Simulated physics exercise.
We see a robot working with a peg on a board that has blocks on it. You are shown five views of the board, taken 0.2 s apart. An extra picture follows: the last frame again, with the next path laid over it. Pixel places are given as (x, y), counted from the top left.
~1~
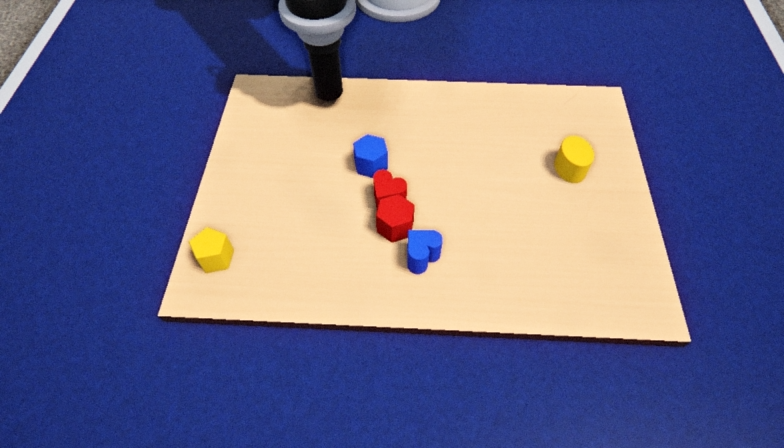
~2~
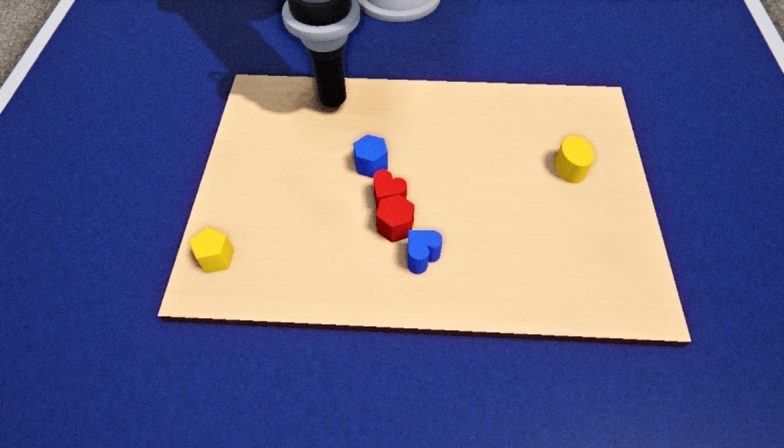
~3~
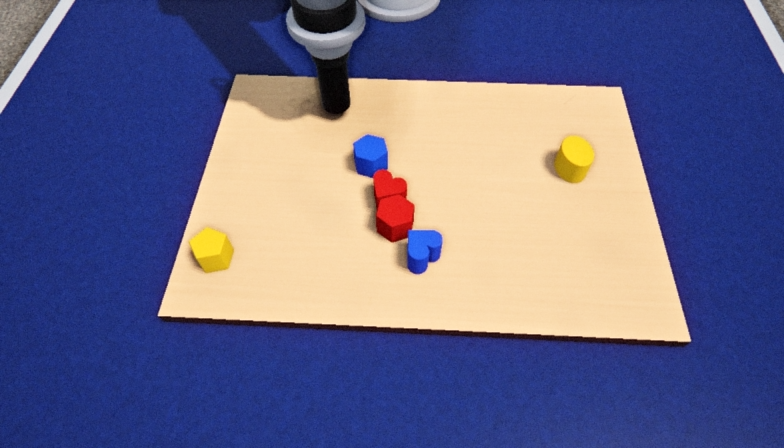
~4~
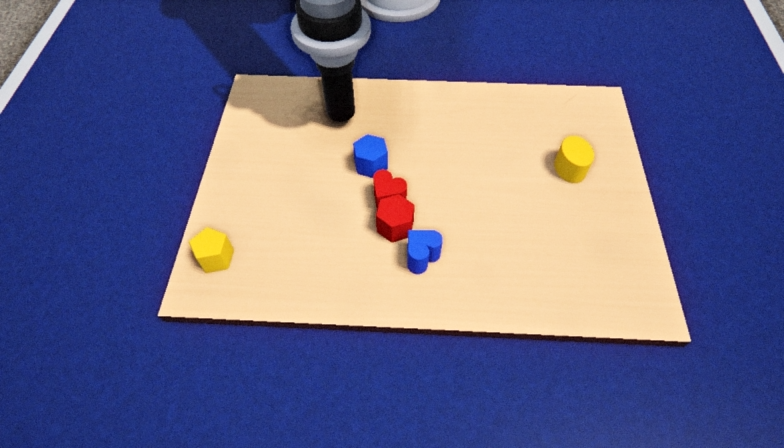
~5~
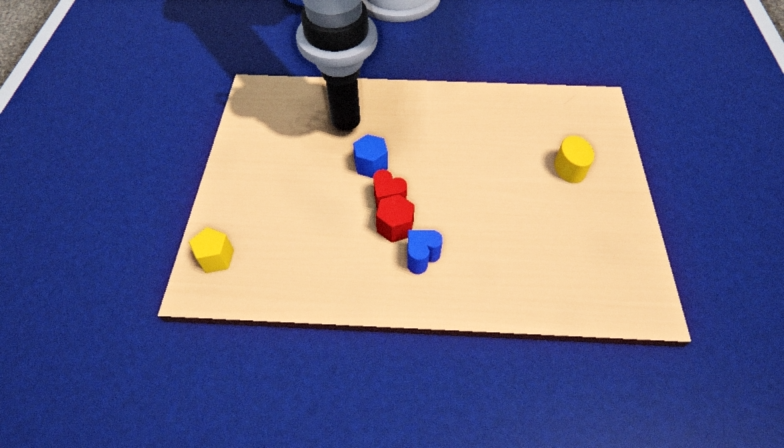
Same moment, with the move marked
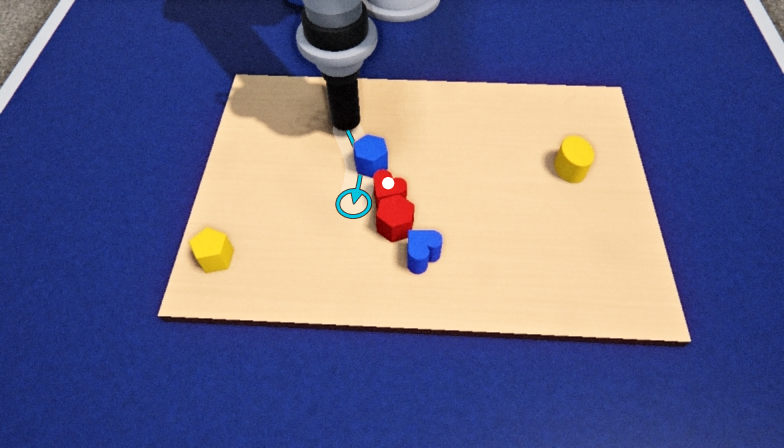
On a light wooden board over a blue surface, a robot's black peg moves slightly down and to the right, nearing a blue hexagonal block, while the red, blue and yellow blocks all stay still.
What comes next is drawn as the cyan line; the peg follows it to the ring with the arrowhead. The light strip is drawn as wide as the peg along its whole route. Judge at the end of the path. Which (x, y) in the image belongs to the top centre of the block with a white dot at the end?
Just about (412, 196).
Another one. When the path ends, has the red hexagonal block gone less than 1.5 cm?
No.
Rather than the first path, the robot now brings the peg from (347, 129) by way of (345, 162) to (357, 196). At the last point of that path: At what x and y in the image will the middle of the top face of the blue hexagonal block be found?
It should be at about (382, 156).
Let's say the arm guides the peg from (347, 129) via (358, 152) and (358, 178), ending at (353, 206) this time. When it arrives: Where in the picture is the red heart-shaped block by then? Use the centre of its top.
In the picture, that point is around (406, 198).
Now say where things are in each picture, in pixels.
Lower end of the peg at (329, 92), tops of blocks, blue hexagonal block at (370, 147), red heart-shaped block at (388, 183), red hexagonal block at (395, 210), blue heart-shaped block at (423, 242), in the first picture.
Peg at (333, 98), blocks as before, in the second picture.
Peg at (337, 104), blocks as before, in the third picture.
Peg at (341, 112), blocks as before, in the fourth picture.
Peg at (346, 120), blue hexagonal block at (370, 147), red heart-shaped block at (388, 183), red hexagonal block at (395, 210), blue heart-shaped block at (423, 242), in the fifth picture.
The drawn path runs from (347, 129) via (360, 164), ending at (354, 203); the dot is on the red heart-shaped block.
The first path, step by step. One third of the way, peg at (356, 143); blue hexagonal block at (374, 152).
Two thirds of the way, peg at (359, 168); blue hexagonal block at (389, 171), turned 45° anticlockwise; red heart-shaped block at (406, 196), turned 20° clockwise; red hexagonal block at (401, 223), turned 20° clockwise; blue heart-shaped block at (425, 248), turned 25° anticlockwise.
At the end, peg at (353, 195); blue hexagonal block at (391, 175), turned 80° anticlockwise; red heart-shaped block at (412, 196), turned 40° clockwise; red hexagonal block at (401, 223), turned 25° clockwise; blue heart-shaped block at (425, 248), turned 25° anticlockwise.
